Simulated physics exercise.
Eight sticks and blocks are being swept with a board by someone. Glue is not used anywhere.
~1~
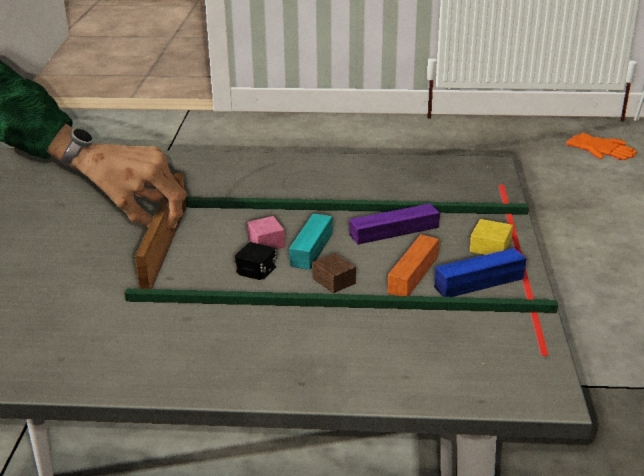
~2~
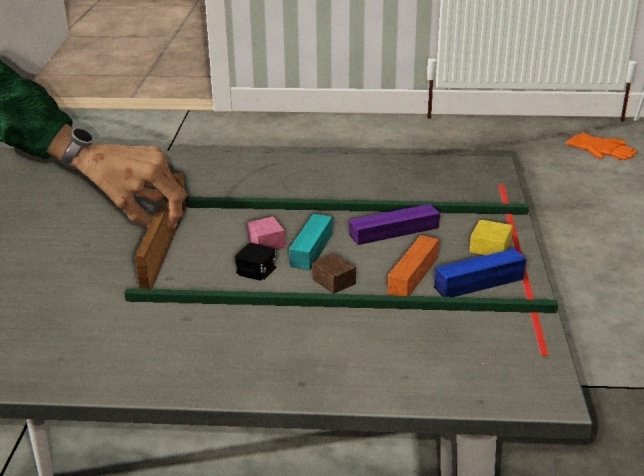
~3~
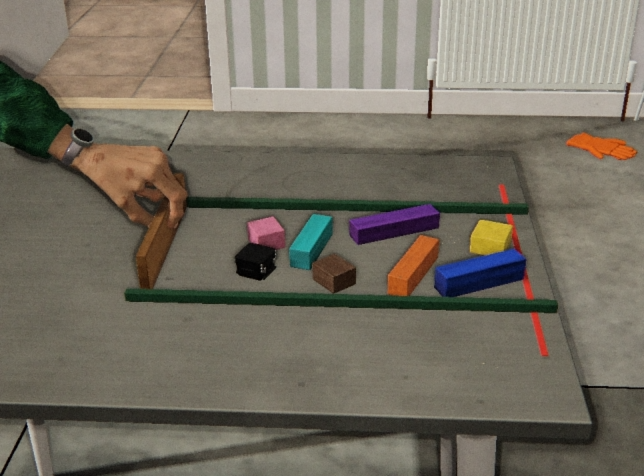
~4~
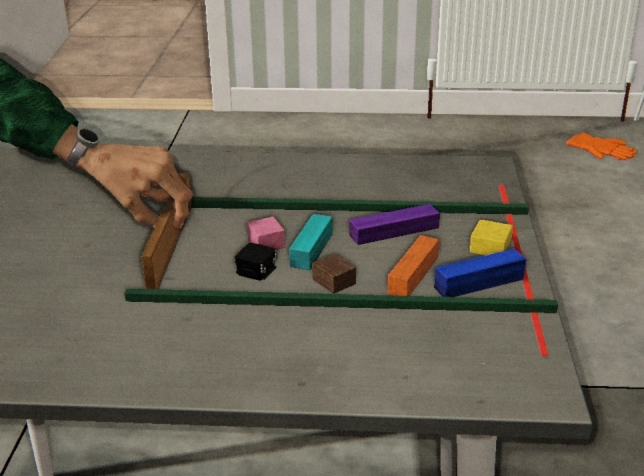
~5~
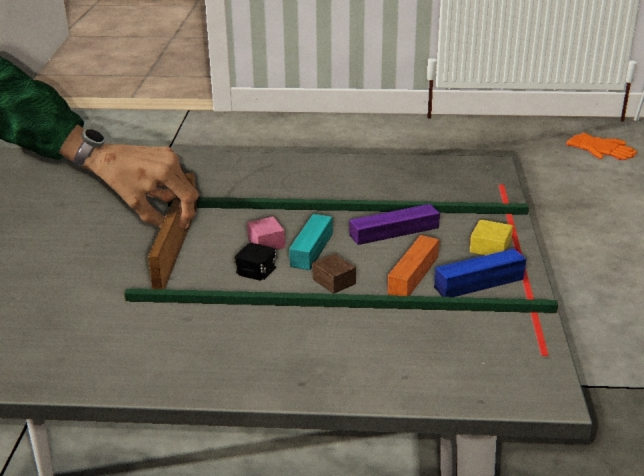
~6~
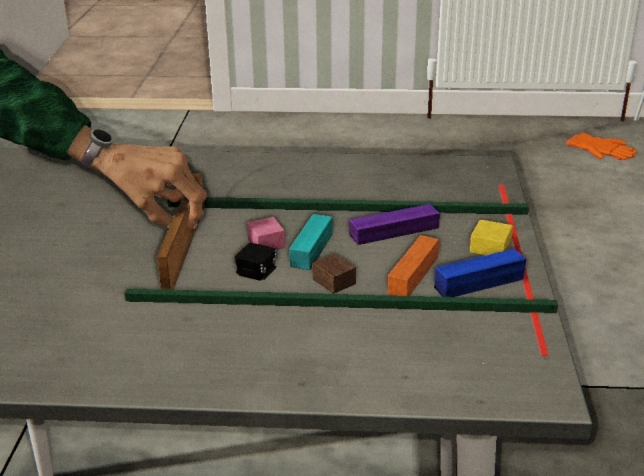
A hand holds a wooden board and slides it slightly right toward eight colored blocks.
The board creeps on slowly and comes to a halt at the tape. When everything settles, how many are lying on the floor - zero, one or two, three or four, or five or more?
When it settles, five or more are on the floor.
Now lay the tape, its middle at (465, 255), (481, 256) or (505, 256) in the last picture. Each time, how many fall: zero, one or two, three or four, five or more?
In the order the places were given: Either three or four, either three or four, more than four.
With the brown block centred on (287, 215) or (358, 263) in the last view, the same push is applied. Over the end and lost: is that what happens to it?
In that order: Stays aboard, then slips off.
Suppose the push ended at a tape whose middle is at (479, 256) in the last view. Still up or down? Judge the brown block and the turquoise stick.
Well, the brown block is left in place and the turquoise stick is left in place.
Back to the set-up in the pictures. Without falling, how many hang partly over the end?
The number would be 3.
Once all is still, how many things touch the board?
That would be 3 of them.
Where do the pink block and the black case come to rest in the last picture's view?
One is at about (534, 244), the other at about (541, 266).
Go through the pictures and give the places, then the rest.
The first frame shows yellow block (492, 238); blue stick (480, 273); orange bar (414, 266); board (163, 229); tape (520, 257).
The second frame shows blue stick (480, 273); pink block (266, 235).
The third frame shows orange bar (414, 266); board (164, 229).
The fourth frame shows yellow block (492, 239); black case (256, 263).
The fifth frame shows blue stick (480, 273); purple stick (395, 224).
The sixth frame shows yellow block (492, 239); blue stick (480, 273); orange bar (414, 266); board (183, 230); tape (520, 257).
A little later, none off yet; yellow block at rest near (492, 239); blue stick at rest near (480, 273); orange bar at rest near (414, 266).
When it is over, the number that fall off is five or more; down, turquoise stick, purple stick, orange bar, blue stick and yellow block.
